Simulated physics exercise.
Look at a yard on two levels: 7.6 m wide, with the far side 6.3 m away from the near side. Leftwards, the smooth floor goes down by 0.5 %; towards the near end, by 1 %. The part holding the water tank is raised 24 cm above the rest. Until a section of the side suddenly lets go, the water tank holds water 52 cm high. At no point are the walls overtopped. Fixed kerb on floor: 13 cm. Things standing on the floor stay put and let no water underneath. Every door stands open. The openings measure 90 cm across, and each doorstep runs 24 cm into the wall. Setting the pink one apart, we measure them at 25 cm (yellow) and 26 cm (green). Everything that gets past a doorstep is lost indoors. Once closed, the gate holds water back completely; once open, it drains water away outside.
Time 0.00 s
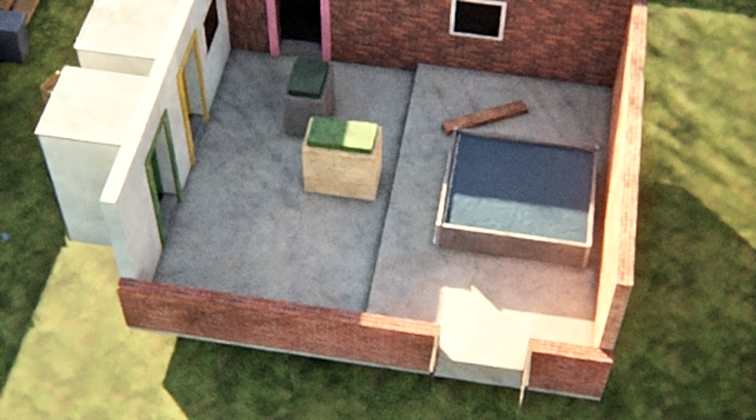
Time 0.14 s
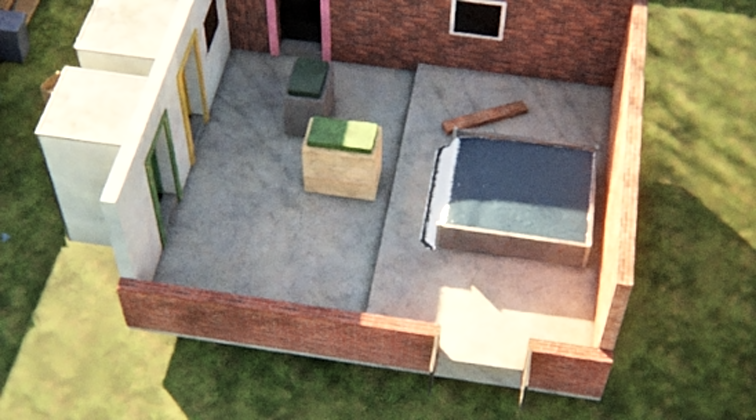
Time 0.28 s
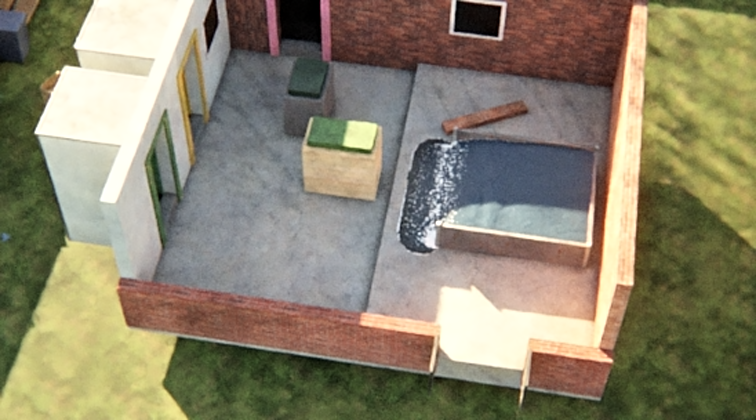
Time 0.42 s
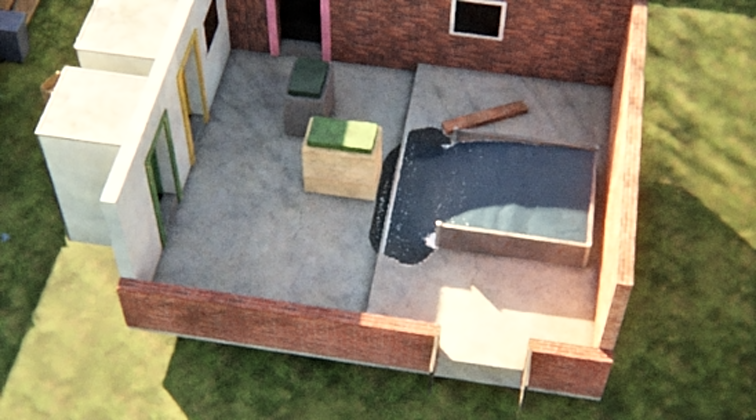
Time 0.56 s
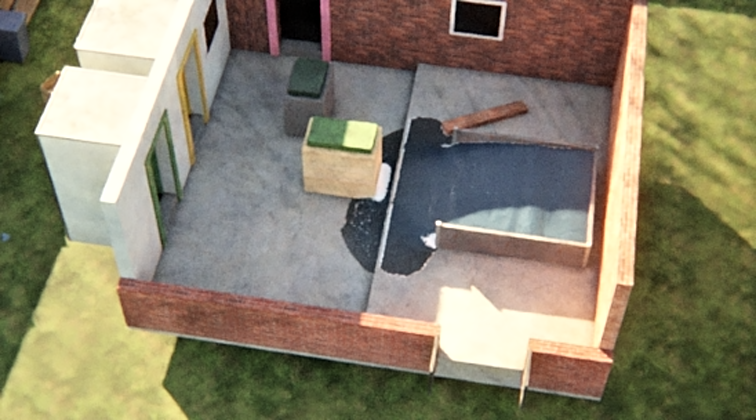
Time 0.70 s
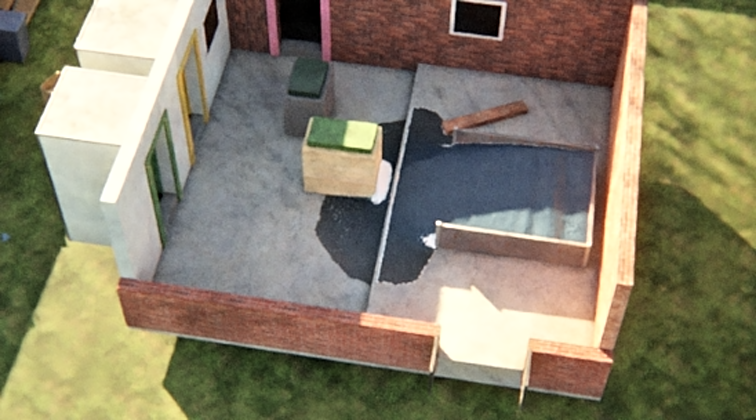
In a walled yard with a raised section, water bursts from the left side of a rectangular tank and spreads across the paving, over the step onto the lower floor and around the base of a green-topped block.
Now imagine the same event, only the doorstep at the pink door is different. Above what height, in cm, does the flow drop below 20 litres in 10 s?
About 9.5 cm.
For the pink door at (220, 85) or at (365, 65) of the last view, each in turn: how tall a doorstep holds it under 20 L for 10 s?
Around 11.5 and 21 cm respectively.
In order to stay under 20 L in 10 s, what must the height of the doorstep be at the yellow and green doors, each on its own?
You'd want about 13.0 centimetres at yellow and about 17 centimetres at green.
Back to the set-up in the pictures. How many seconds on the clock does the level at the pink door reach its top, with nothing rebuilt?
About 8.0 seconds.
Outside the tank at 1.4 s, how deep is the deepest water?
I'd estimate roughly 49 cm.
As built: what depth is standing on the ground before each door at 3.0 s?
Depth at yellow 10 cm, at green 21 cm, at pink 11 cm.
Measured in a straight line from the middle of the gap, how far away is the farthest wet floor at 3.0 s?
Reach: Approx. 5.6 m.
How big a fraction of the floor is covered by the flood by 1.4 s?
Wet share: Near 30 %.
After 1.4 s water covers 30 % of the floor, deepest (49 cm) near (383, 190); it has not reached the pink door.
After 3.0 s water covers 55 % of the floor, deepest (40 cm) near (383, 190); 11 cm at the pink door, 0 litres in over its 22 cm doorstep.
After 10.0 s water covers 60 % of the floor, deepest (22 cm) near (210, 300); 11 cm at the pink door, 0 litres in over its 22 cm doorstep.
At the pink door as built, the water arrived by 2.2 s and peaked near 15 cm at 7.8 s.
Run again over the same 10 s with other heights there, 28 litres in over 8.5 cm, 5 litres over 12 cm. The limit of 20 litres is kept from about 9.5 cm up.
